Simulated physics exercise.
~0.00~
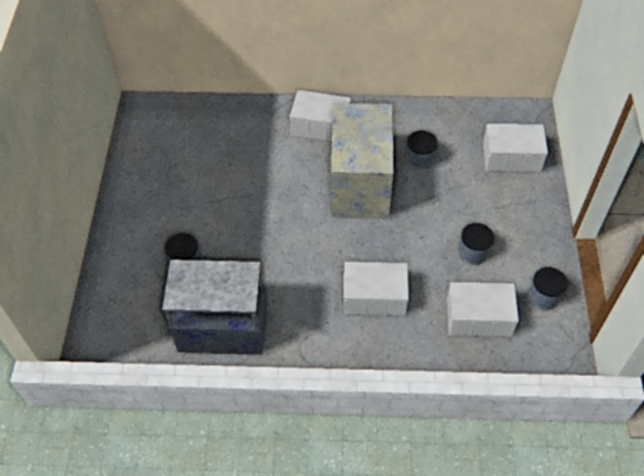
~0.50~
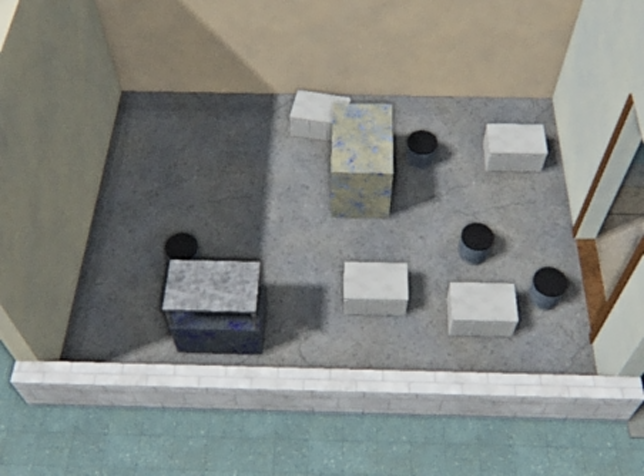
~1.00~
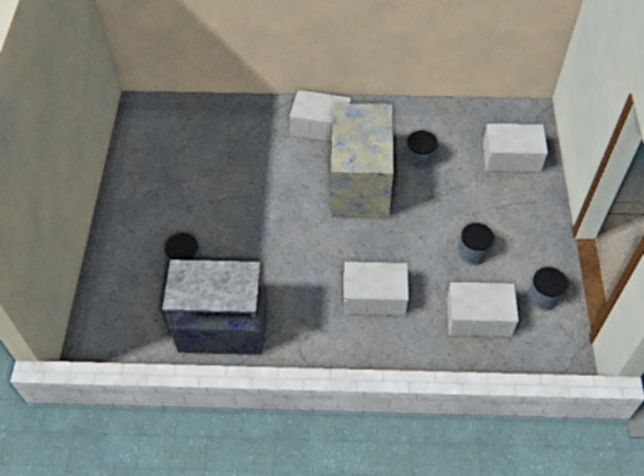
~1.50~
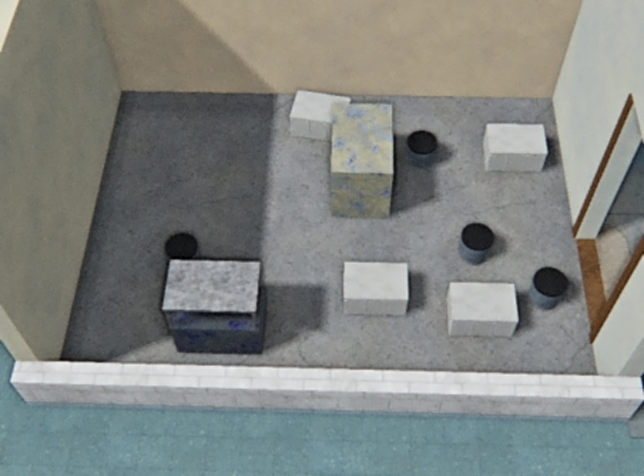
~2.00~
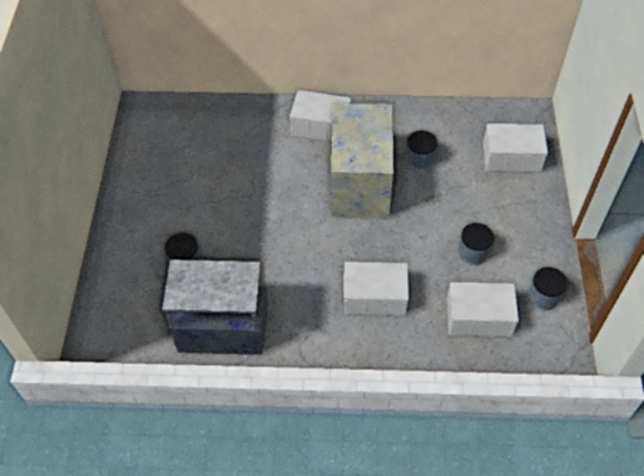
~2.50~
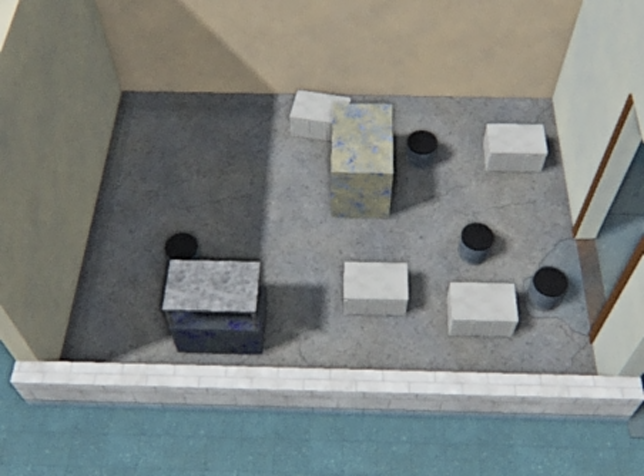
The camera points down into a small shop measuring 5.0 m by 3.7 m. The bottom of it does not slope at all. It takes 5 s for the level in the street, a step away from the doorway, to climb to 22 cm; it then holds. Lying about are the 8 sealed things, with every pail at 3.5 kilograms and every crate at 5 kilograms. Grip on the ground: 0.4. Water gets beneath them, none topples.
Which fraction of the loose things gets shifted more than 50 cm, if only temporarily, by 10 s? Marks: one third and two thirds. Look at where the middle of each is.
Most likely a clear majority gets moved that far.
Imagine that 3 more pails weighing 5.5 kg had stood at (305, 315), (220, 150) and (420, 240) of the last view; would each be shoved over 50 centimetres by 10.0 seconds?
Beyond the limit; within the limit; beyond the limit.
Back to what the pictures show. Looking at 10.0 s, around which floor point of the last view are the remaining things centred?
Centred roughly on (272, 190).
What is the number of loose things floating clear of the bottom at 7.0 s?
Just then, the number is 4.
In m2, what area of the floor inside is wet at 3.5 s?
That flooded area is roughly 1.5 m2.
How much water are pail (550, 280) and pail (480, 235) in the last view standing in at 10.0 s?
Some 5 cm at the first, some 8 cm at the second.
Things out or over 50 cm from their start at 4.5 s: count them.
It comes to 2.
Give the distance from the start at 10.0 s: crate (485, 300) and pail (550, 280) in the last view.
Respectively 200 and 400 centimetres.
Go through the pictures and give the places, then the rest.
In the first picture, a pail at (478, 236), on the bottom; a crate at (376, 281) rests on the ground; water covers 0.0 m2; 0 of 8 have shifted.
In the second picture, a pail at (478, 236) rests on the ground; a crate at (376, 281) rests on the ground; 0.0 m2 under water; 0 of 8 have shifted.
In the third picture, a pail at (478, 236) rests on the ground; a crate at (376, 281), on the bottom; water covers 0.0 m2; 0 of 8 have shifted.
In the fourth picture, a pail at (478, 236), on the bottom; a crate at (376, 281), on the bottom; 0.0 m2 under water; 0 of 8 have shifted.
In the fifth picture, a pail at (478, 236) rests on the ground; a crate at (376, 281), on the bottom; water covers 0.0 m2; 0 of 8 have shifted.
In the sixth picture, a pail at (478, 236) rests on the ground; a crate at (376, 281) rests on the ground; water covers 0.3 m2; 0 of 8 have shifted.
After 3.5 s 0 of 8 are over 50 cm from their spots; 0 afloat.
After 4.5 s 2 of 8 are over 50 cm from their spots; 1 afloat.
After 7.0 s 5 of 8 are over 50 cm from their spots; 4 afloat.
After 10.0 s 6 of 8 are over 50 cm from their spots, and 6 have been at some point; 7 afloat.
